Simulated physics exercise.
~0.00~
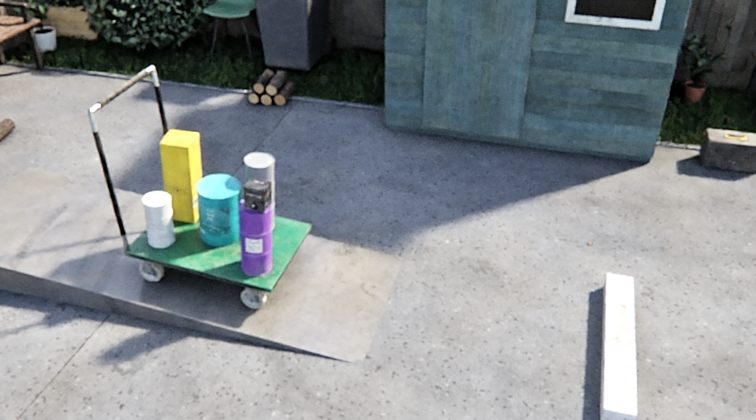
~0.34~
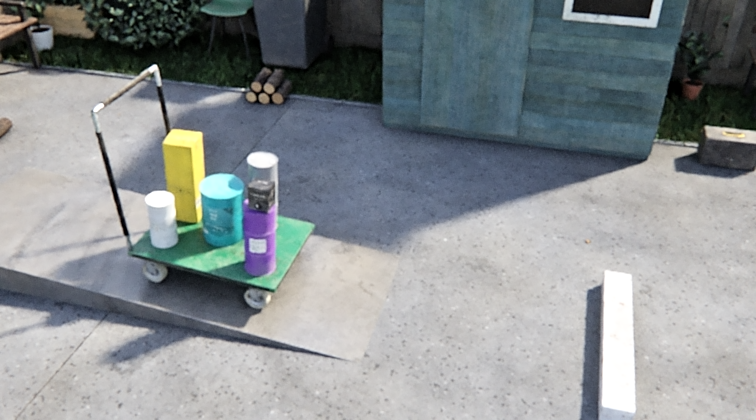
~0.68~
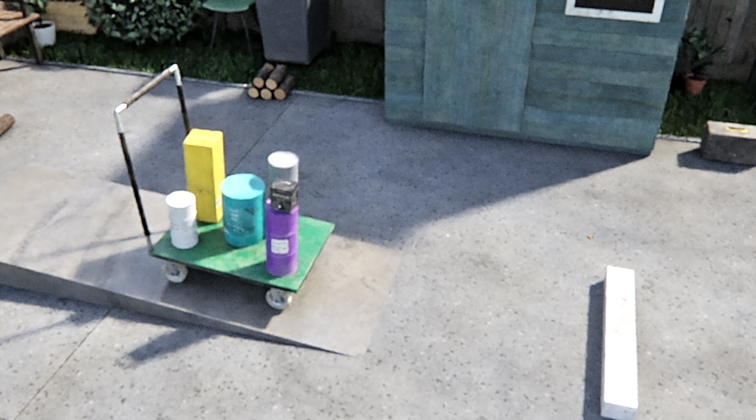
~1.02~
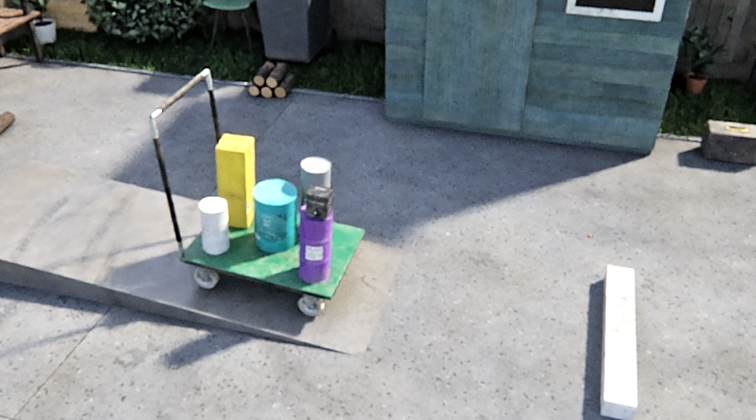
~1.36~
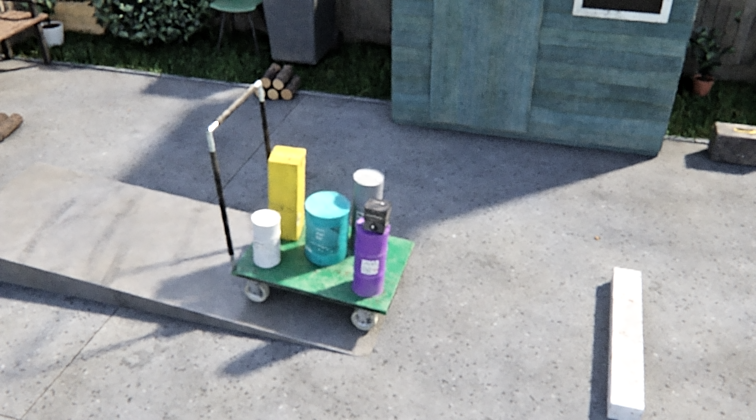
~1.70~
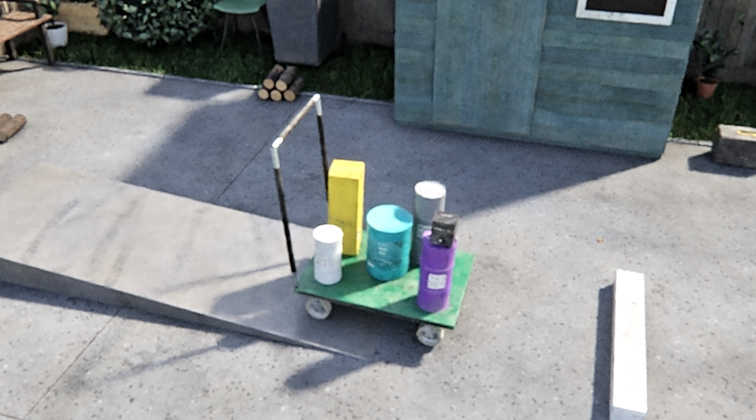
In a paved yard, a green trolley loaded with a yellow box, canisters and a turquoise pail rolling rightward down a ramp.
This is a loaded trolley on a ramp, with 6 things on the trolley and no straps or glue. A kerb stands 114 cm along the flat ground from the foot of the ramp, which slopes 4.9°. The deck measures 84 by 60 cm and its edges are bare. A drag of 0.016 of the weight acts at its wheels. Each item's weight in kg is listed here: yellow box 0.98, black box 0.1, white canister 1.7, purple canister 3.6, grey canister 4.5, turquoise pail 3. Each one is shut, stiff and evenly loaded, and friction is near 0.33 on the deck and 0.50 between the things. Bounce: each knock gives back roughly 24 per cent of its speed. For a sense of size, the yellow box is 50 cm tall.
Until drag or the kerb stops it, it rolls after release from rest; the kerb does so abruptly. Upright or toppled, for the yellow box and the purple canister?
At the end, yellow box: Right way up; purple canister: Overturned.
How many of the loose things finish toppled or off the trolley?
2.
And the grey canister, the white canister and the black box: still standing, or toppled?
Final state - grey canister: Remains on its base; white canister: Remains on its base; black box: Goes over.
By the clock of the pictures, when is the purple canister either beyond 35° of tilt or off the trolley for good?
Answer: Near 2.7 s.
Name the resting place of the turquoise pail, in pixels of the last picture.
Look near (576, 278) and you'll find it.
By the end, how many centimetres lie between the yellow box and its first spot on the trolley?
12 cm.
After 2.50 s, trolley at the kerb; yellow box moved 2 cm near (500, 238); purple canister moved 2 cm near (612, 303); grey canister moved 2 cm.
After 2.70 s, trolley at the kerb; black box now off the trolley; purple canister 6° off its base near (638, 307); yellow box moved 13 cm near (523, 242).
After 2.90 s, trolley at the kerb; purple canister now off the trolley; yellow box moved 13 cm near (522, 242); white canister moved 14 cm.
After 3.20 s, trolley at the kerb; yellow box moved 13 cm near (522, 242); turquoise pail moved 14 cm; white canister moved 14 cm.
In the end (3.7 s), off the trolley and tipped over, black box and purple canister; not toppled but over 10 cm from the start, yellow box, white canister, grey canister and turquoise pail. At the end, from the last picture's camera, yellow box near (523, 242), purple canister near (694, 370).
